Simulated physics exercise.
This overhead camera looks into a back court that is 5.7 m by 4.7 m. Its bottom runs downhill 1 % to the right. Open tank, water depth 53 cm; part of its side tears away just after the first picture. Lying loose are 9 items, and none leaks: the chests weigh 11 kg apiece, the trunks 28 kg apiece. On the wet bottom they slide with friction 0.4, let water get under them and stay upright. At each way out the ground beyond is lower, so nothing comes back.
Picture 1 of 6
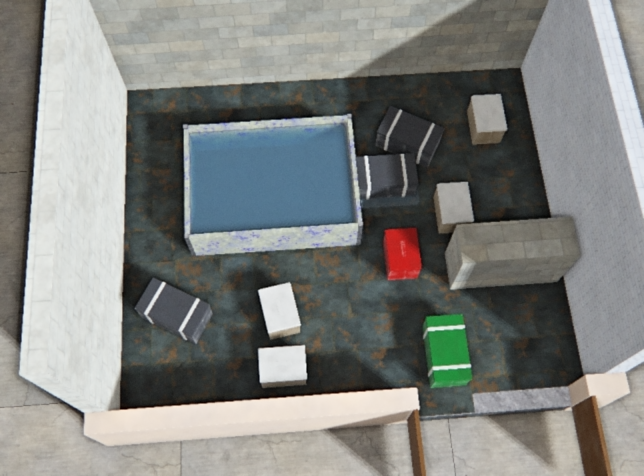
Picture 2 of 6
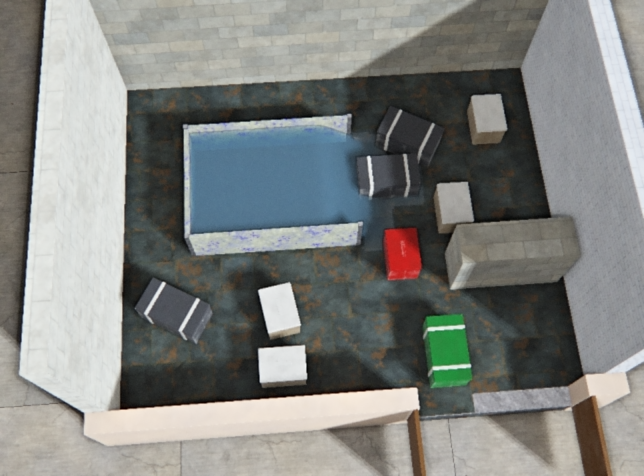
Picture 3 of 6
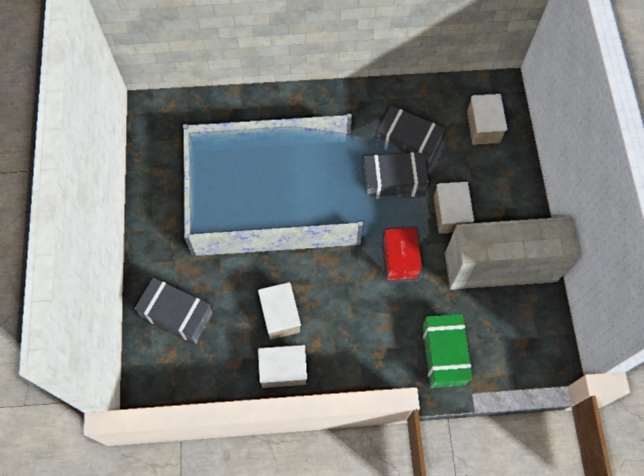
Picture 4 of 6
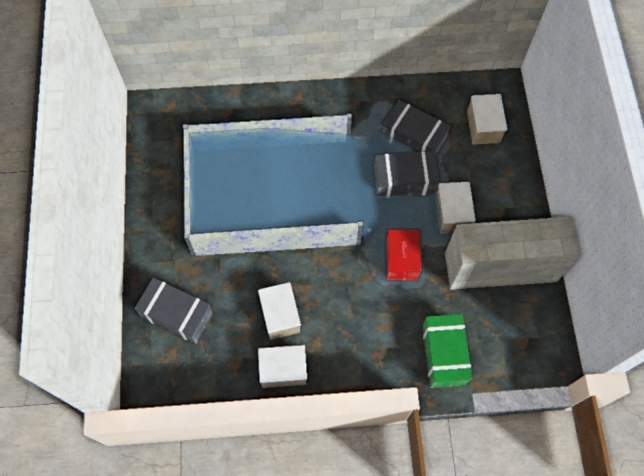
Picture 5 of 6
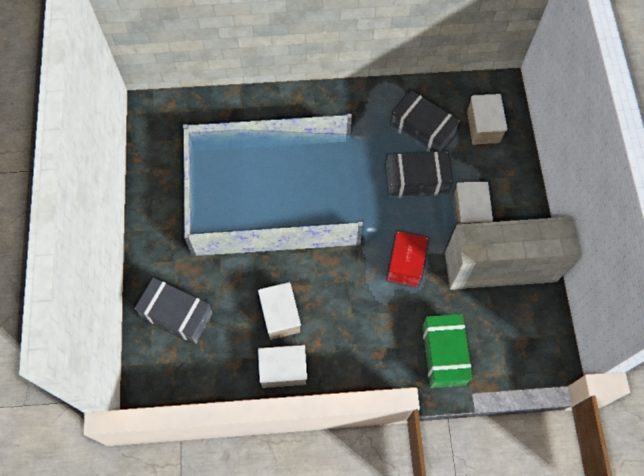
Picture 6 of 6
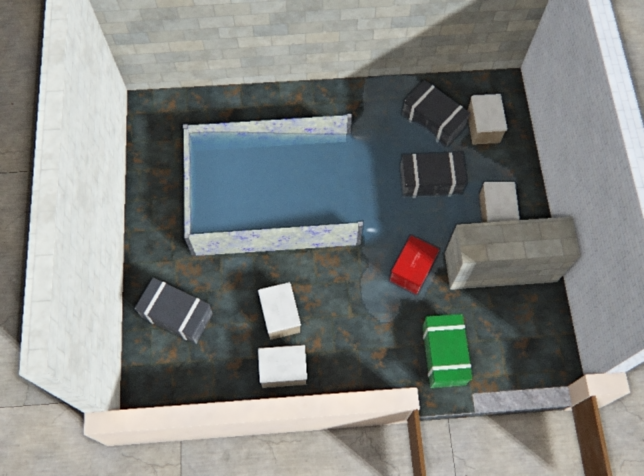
In a walled court, water spills rightward from an open tank and pushes several boxes.
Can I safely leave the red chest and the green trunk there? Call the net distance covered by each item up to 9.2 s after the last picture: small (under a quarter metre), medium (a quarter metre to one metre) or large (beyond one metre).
Red chest: Large. Green trunk: Small.
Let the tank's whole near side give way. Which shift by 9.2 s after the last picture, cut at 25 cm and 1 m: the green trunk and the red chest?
Outcome - green trunk: Long-distance displacement, red chest: Modest displacement.
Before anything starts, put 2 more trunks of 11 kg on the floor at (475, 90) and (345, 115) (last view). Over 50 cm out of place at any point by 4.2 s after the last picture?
Beyond the mark, beyond the mark.
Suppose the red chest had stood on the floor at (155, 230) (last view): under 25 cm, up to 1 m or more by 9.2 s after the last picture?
I'd say it lands far off.
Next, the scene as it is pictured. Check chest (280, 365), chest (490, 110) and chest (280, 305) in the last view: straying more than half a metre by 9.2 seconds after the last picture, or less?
First one stayed inside, second one went too far, third one went too far.
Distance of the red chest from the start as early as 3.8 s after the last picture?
By that time, close to 100 cm.
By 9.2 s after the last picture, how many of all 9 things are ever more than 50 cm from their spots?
My count gives 7.
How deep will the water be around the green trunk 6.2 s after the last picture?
Close to 4 centimetres.
Then, 1.2 s after the last picture the red chest is near (410, 307), 0.8 m from its start, aground; the green trunk is near (449, 349), 0.0 m from its start, aground; 0 of 9 are out; 4 afloat.
Then, 3.8 s after the last picture the red chest is near (366, 309), 0.9 m from its start, aground; the green trunk is near (449, 349), 0.0 m from its start, aground; 0 of 9 are out; 4 afloat.
Then, 6.2 s after the last picture the red chest is near (319, 349), 1.7 m from its start, afloat; the green trunk is near (449, 349), 0.0 m from its start, aground; 0 of 9 are out; 5 afloat.
Then, 9.2 s after the last picture the red chest is near (311, 375), 2.0 m from its start, afloat; the green trunk is near (449, 349), 0.0 m from its start, aground; 0 of 9 are out; 7 afloat.
